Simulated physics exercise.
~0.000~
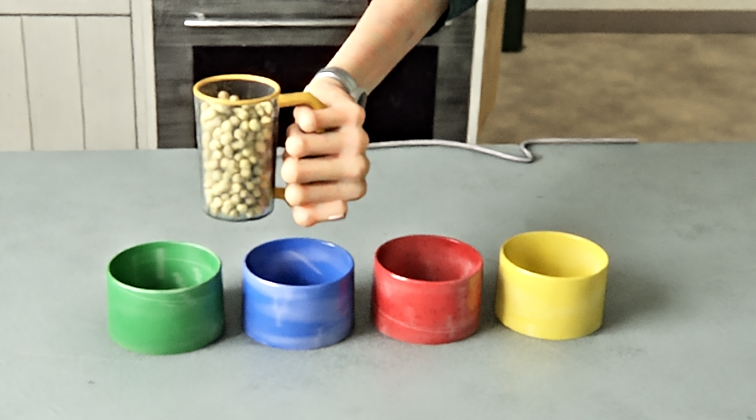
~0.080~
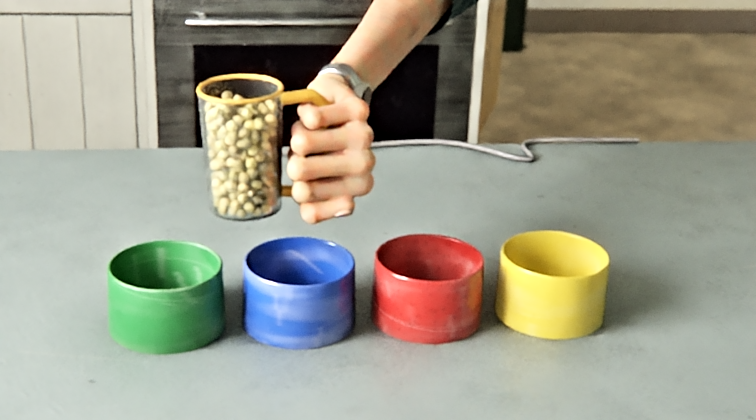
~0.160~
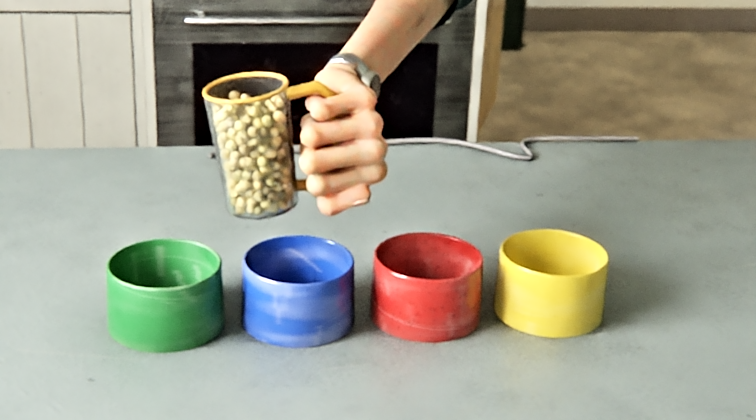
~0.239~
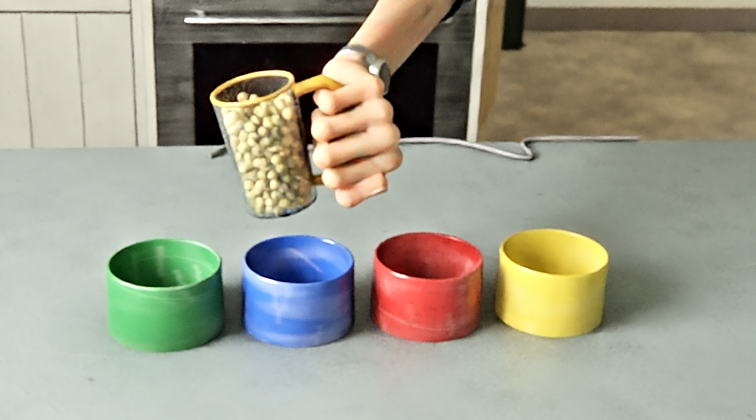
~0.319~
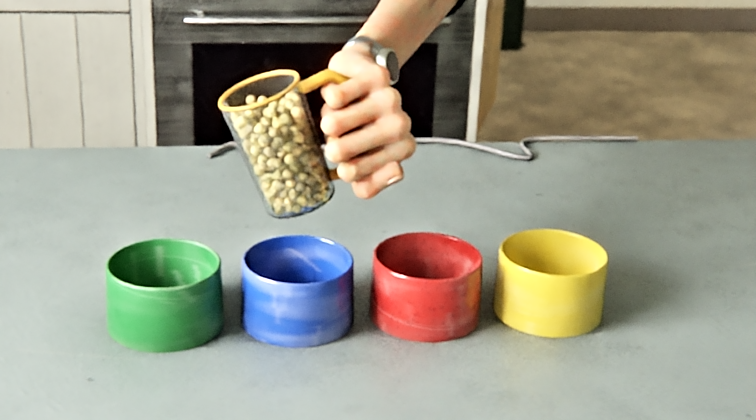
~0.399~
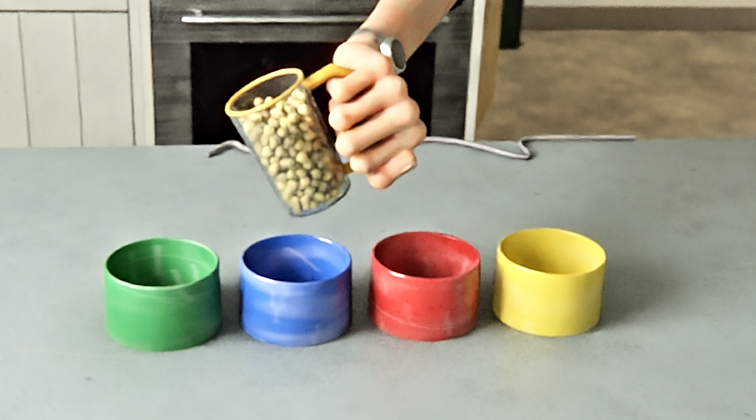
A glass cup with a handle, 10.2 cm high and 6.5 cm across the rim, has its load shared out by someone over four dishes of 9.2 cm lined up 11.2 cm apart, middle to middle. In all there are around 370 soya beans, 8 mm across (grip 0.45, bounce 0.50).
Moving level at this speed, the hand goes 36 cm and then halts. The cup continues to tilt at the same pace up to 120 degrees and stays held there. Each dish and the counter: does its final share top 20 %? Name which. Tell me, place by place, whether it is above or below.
Outcome: Red: It should get past the one-in-five mark, blue: It should not get past the one-in-five mark, green: It should not get past the one-in-five mark, yellow: It should not get past the one-in-five mark, counter: It should not get past the one-in-five mark.
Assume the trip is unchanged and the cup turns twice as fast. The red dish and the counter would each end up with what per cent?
Red: 0, counter: 10.
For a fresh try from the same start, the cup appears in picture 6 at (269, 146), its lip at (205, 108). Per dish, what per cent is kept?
Then red 0, blue 100, green 0, and yellow 0.
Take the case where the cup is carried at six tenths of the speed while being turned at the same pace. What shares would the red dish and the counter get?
In that case: Red 0, and counter 0.
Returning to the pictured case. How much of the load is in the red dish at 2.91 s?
About 85 per cent by then.
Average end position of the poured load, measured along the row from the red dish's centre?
It ends up around 1 cm from that dish's centre, over to the left.
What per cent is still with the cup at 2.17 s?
My estimate is about 0 per cent.
Then, at 1.46 s, tilt 108 degrees; cup holds 75 %, red 5 %, blue 5 %.
After 2.17 s, tilt 120 degrees; cup holds 0 %, red 85 %, blue 5 %.
After 2.91 s, tilt 120 degrees; cup holds 0 %, red 85 %, blue 5 %.
In the end, at 3.2 s, red 85 %, blue 5 %, green 0 %, yellow 0 %, counter 10 %.
